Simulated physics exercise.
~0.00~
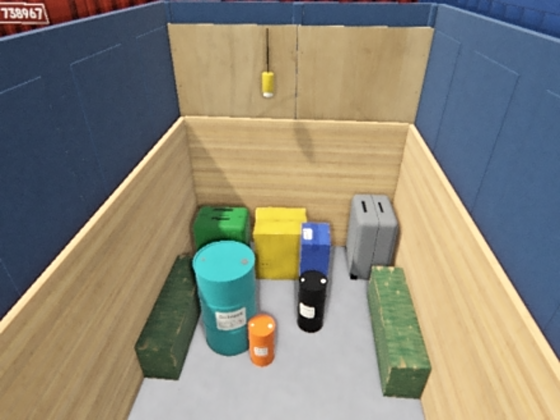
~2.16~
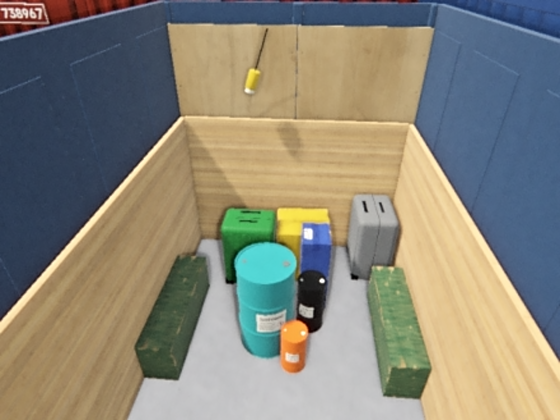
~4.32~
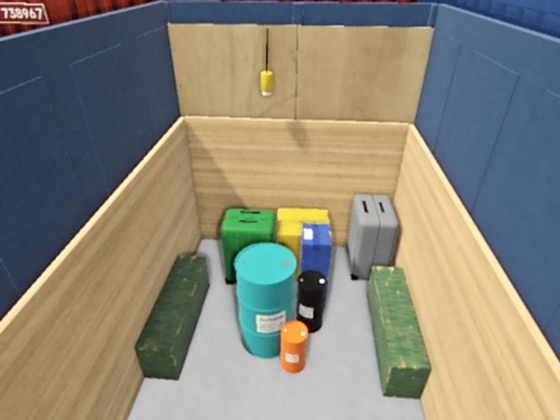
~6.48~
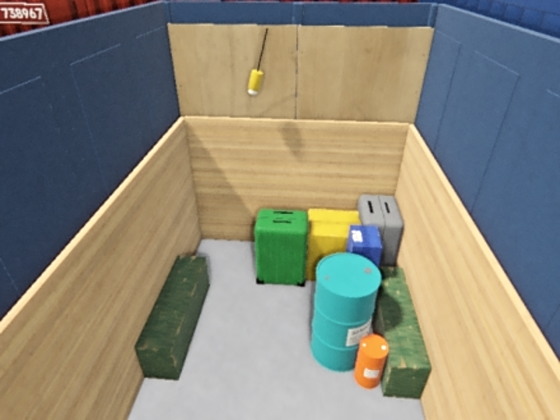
A turquoise drum and the loose cases and canisters slide right in stages, staying upright.
